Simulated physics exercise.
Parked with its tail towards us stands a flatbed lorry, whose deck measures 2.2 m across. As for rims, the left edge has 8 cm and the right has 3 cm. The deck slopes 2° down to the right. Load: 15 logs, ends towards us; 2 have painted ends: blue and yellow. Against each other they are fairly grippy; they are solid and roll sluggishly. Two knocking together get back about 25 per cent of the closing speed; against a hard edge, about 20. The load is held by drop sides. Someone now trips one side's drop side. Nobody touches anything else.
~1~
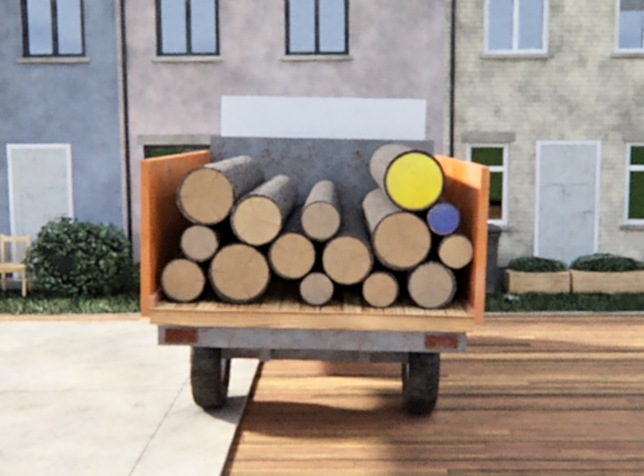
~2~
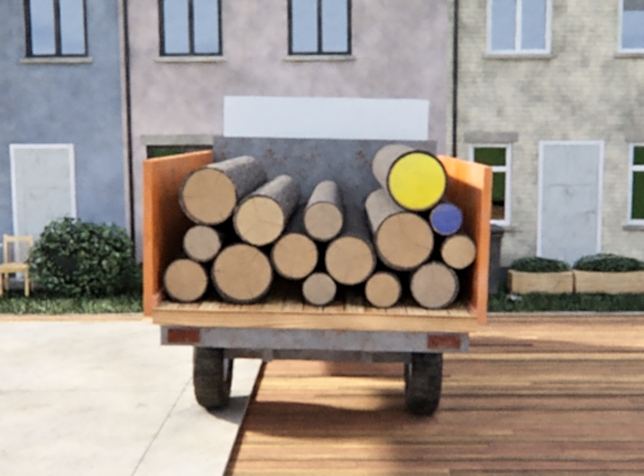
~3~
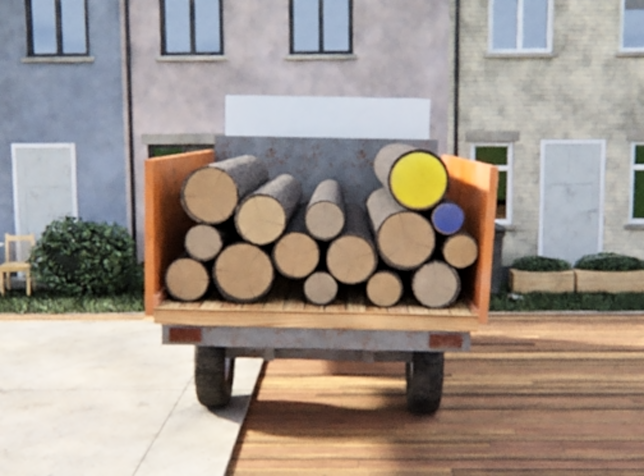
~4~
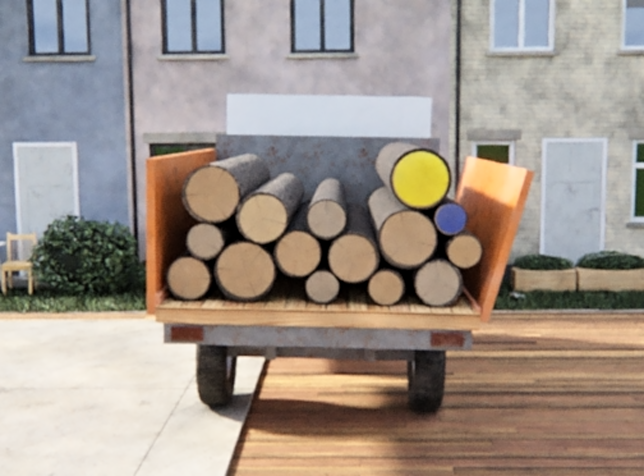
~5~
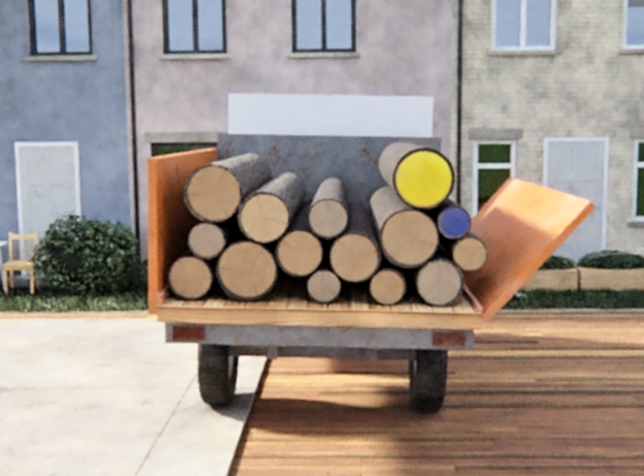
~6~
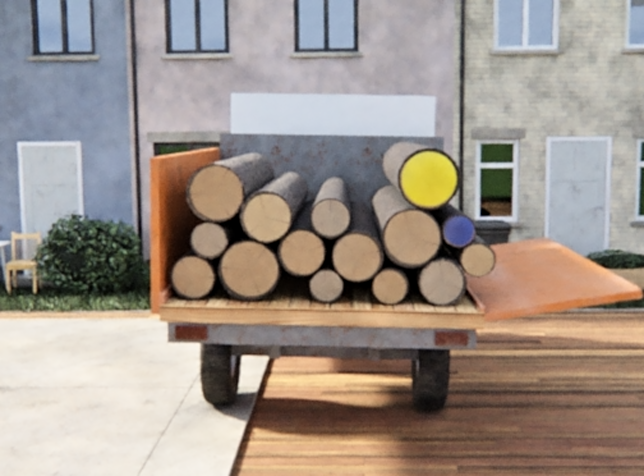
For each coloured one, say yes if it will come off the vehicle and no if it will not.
Blue - yes; yellow - yes.
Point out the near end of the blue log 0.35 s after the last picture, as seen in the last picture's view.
Roughly at (488, 281) in the last picture.
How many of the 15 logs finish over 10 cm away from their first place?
Count: 3.
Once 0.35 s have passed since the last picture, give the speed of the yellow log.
It's travelling at about 1.5 m/s.
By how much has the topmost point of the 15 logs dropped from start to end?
It sits roughly 10 cm lower at the end.
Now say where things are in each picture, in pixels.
The first picture shows blue (444, 219), yellow (415, 181); both sides upright; the deck slopes 2° down to the right; 5 of the 15 make up the bottom layer.
The second picture shows blue (447, 219), yellow (417, 181); sides still shut.
The third picture shows blue (449, 219), yellow (419, 180); sides still shut.
The fourth picture shows blue (451, 219), yellow (421, 179); right board out by 15°, tip at (528, 177).
The fifth picture shows blue (455, 223), yellow (424, 179); right board out by 40°, tip at (588, 208).
The sixth picture shows blue (459, 231), yellow (429, 179); right board out by 80°, tip at (636, 294).
Then, 0.3 s past the sixth picture, blue is dropping off the right side; yellow is up on others, 20 cm from the right edge, rolling right; 2 gone from the deck.
Then, 0.7 s past the sixth picture, blue is dropping off the right side; yellow is dropping off the right side; 3 gone from the deck.
Finally (3.2 s after the last picture), blue is down on the right; yellow is on the ground to the right; 3 gone from the deck.
